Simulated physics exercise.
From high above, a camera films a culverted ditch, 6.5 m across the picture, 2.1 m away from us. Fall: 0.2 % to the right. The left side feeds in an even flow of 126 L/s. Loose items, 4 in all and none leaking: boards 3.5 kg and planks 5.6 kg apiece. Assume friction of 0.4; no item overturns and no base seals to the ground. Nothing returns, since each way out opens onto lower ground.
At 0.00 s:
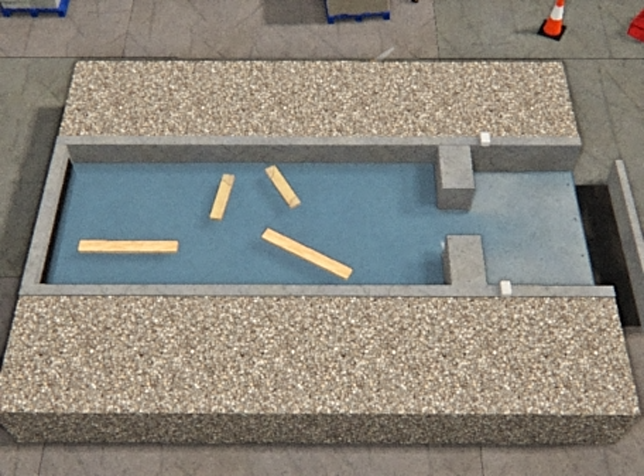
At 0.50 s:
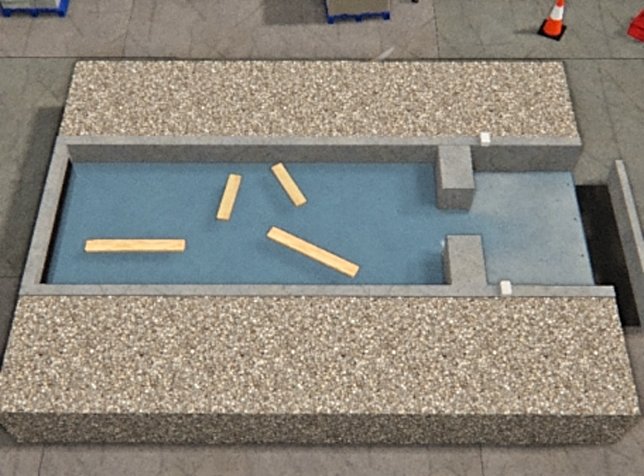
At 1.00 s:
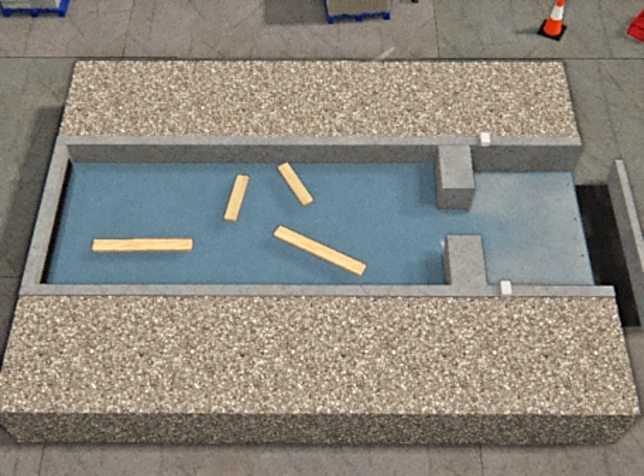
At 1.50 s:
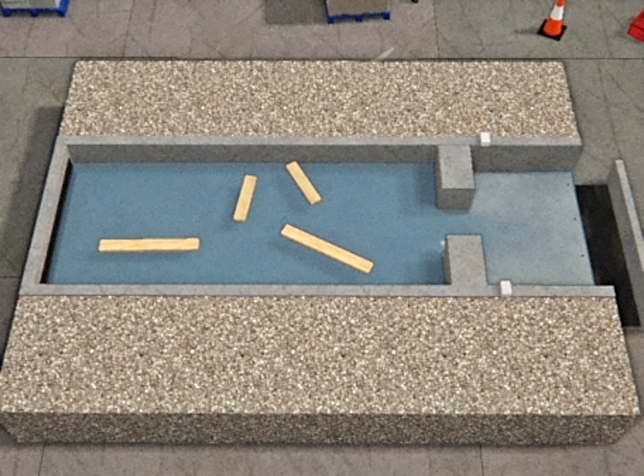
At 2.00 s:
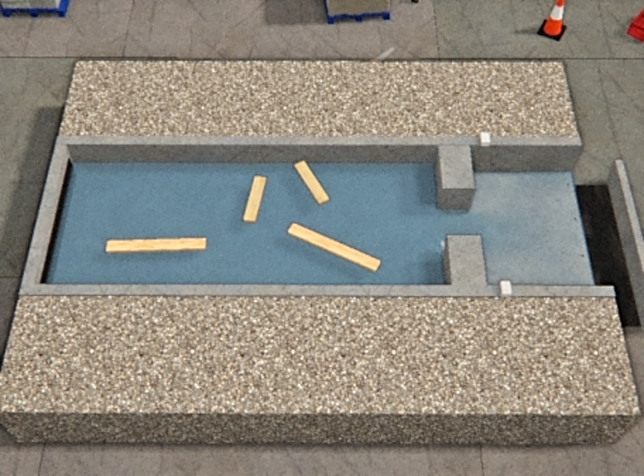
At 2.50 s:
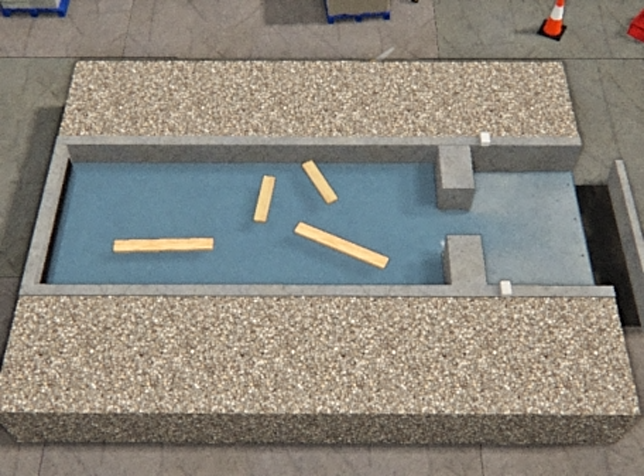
Four pale wooden pieces, two longer and two shorter, drift slowly to the right together across shallow blue water in a walled channel between gravel banks, staying short of two grey blocks that narrow the channel.
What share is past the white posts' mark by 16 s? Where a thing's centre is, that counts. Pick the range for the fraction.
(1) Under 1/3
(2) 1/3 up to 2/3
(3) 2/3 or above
Option 3: 2/3 or above.
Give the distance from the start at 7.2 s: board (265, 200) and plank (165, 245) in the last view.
First one 200 cm, second one 140 cm.
After 3.5 s 0 of 4 are over the mark; 4 afloat.
After 7.2 s 1 of 4 are over the mark; 3 afloat.
After 12.0 s 3 of 4 are over the mark; 1 afloat.
After 16.0 s 4 of 4 are over the mark; 0 afloat.
